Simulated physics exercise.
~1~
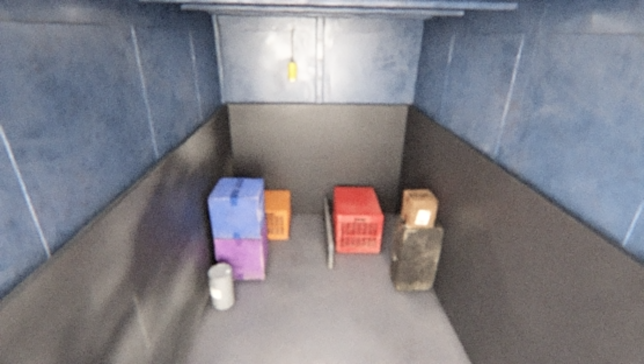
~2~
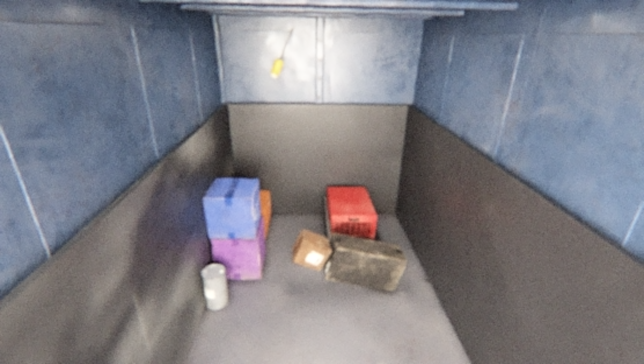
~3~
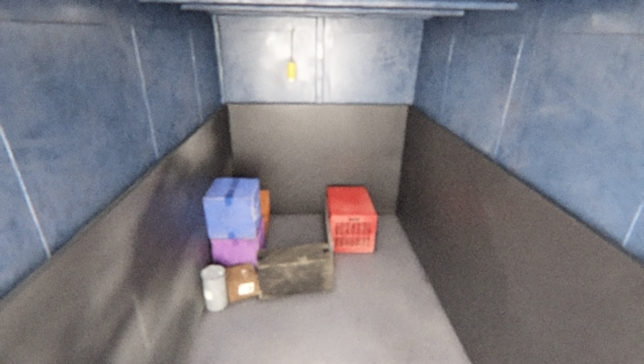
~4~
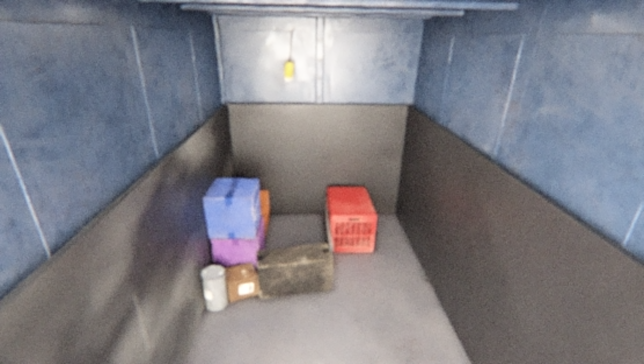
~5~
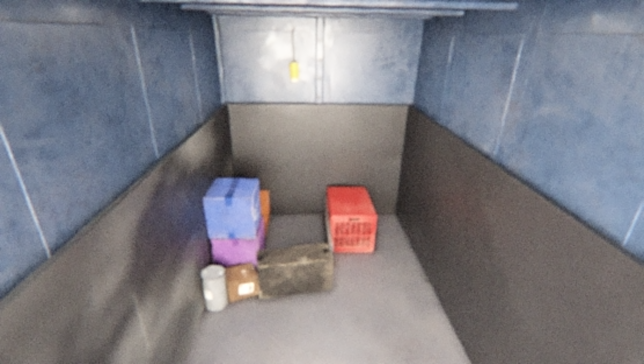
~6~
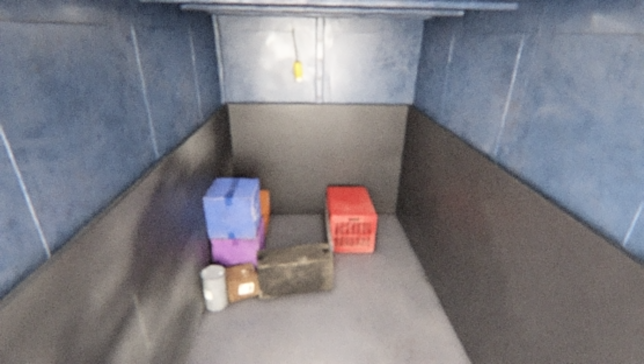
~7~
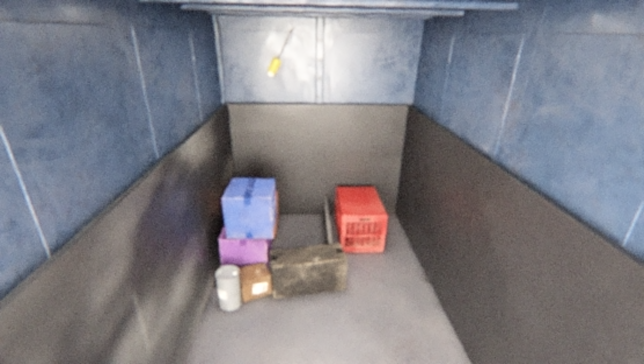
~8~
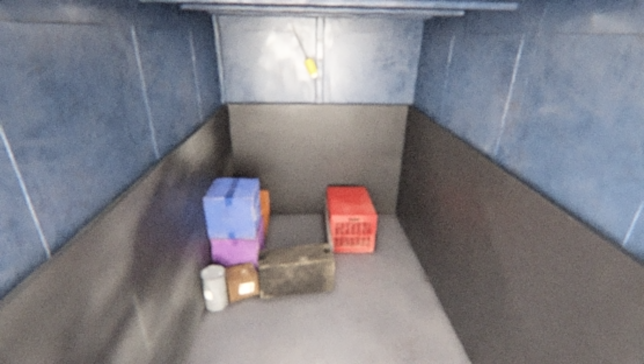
A brown box rides on an upright black box at the right of a van's load bay, seen from a still camera looking towards the cab. A blue box sits on a purple one at the left, with a grey canister in front, an orange chest behind and a red chest across from them. The black box topples left and the brown box drops to the floor. Both slide left to rest by the canister. Later the load shifts right, then back left, while a yellow hanging tag swings. At the end, the blue box still tops the purple one.
